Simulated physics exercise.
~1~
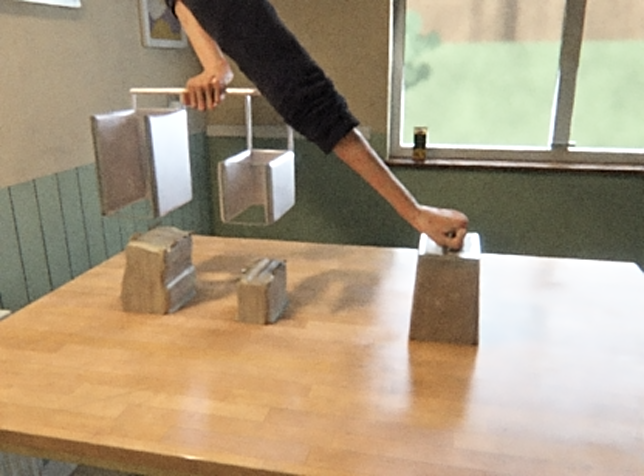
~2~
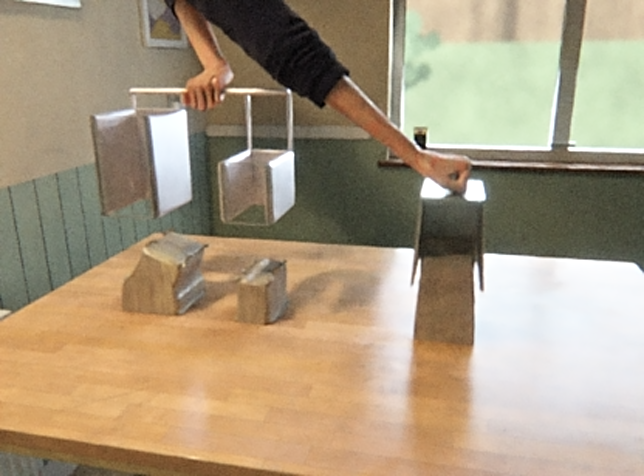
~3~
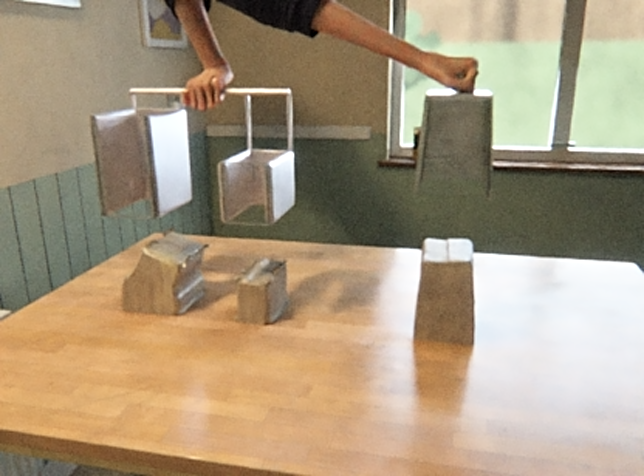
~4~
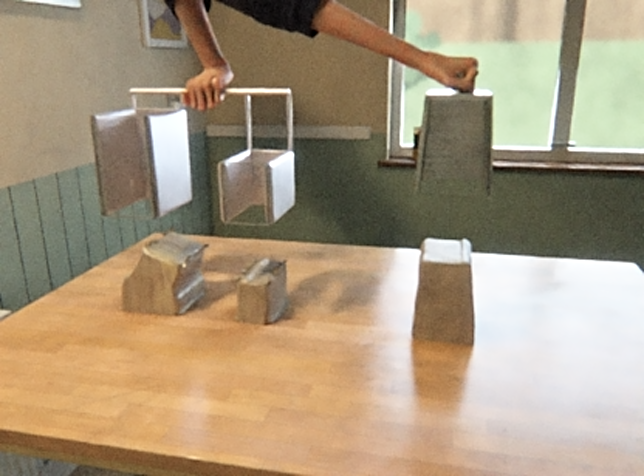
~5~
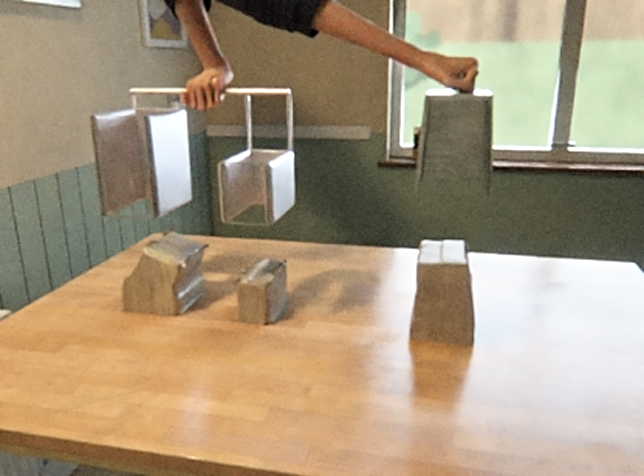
A hand lifted an upside-down tin straight up off a block of grey clay on a wooden table, near two smaller unmoulded blocks, and held it above while the clay stayed standing, sagging only slightly by the end.
